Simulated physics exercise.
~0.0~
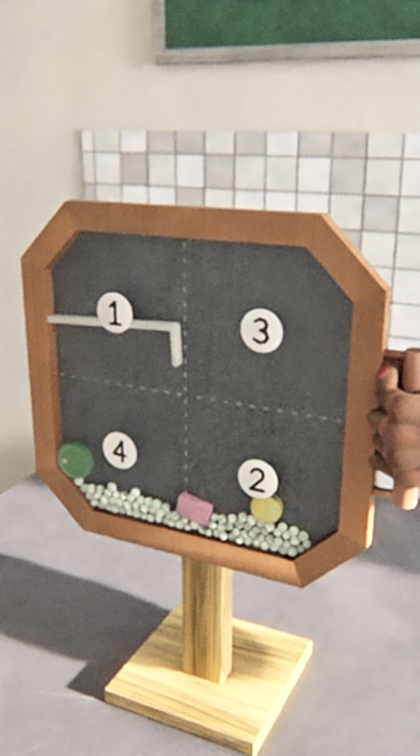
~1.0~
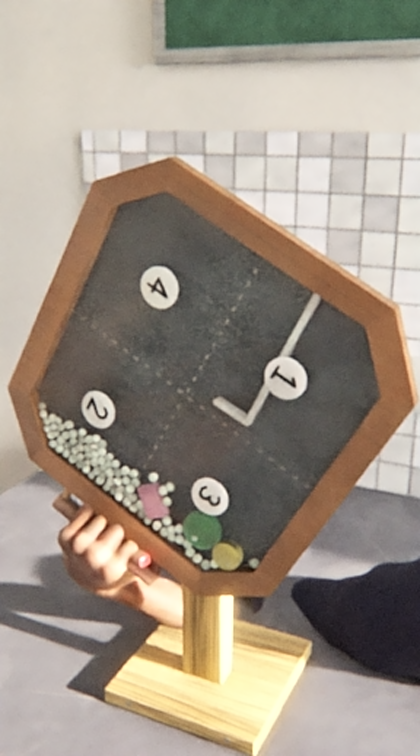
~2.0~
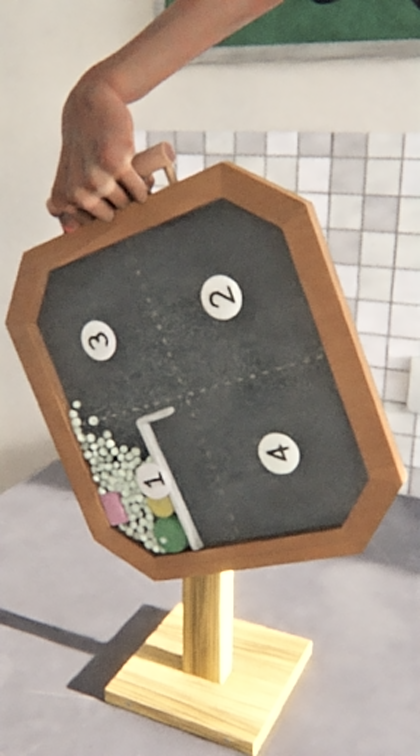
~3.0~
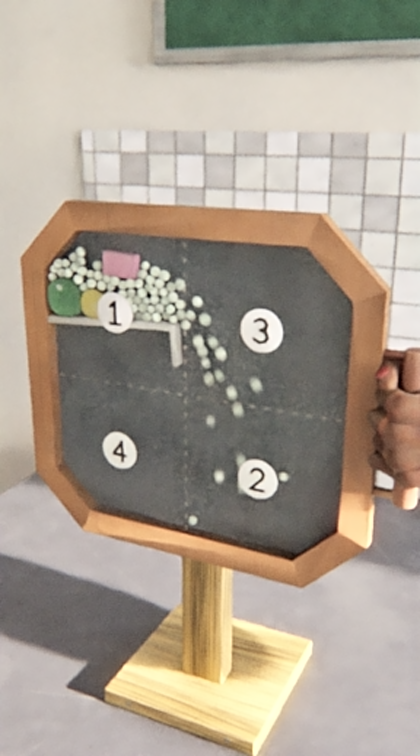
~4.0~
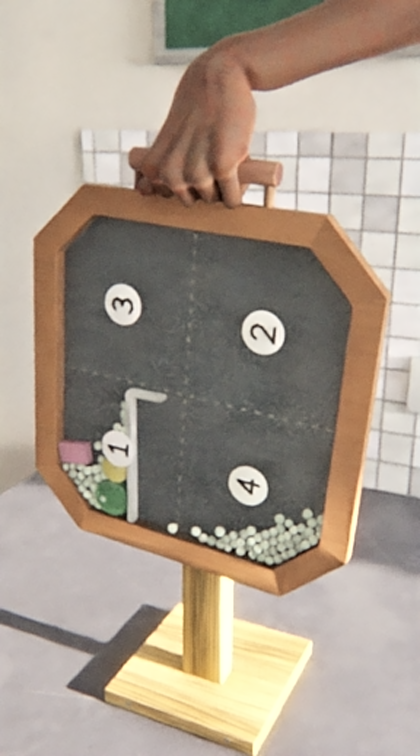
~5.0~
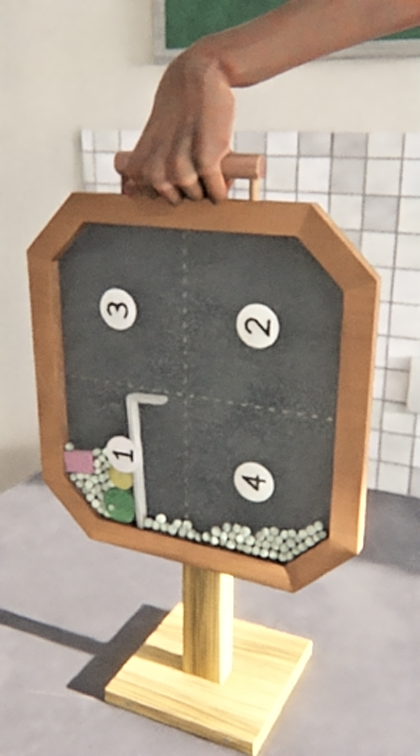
Hand-turned octagonal case making a full clockwise turn and swinging back, its white beads finally split by an angled divider.
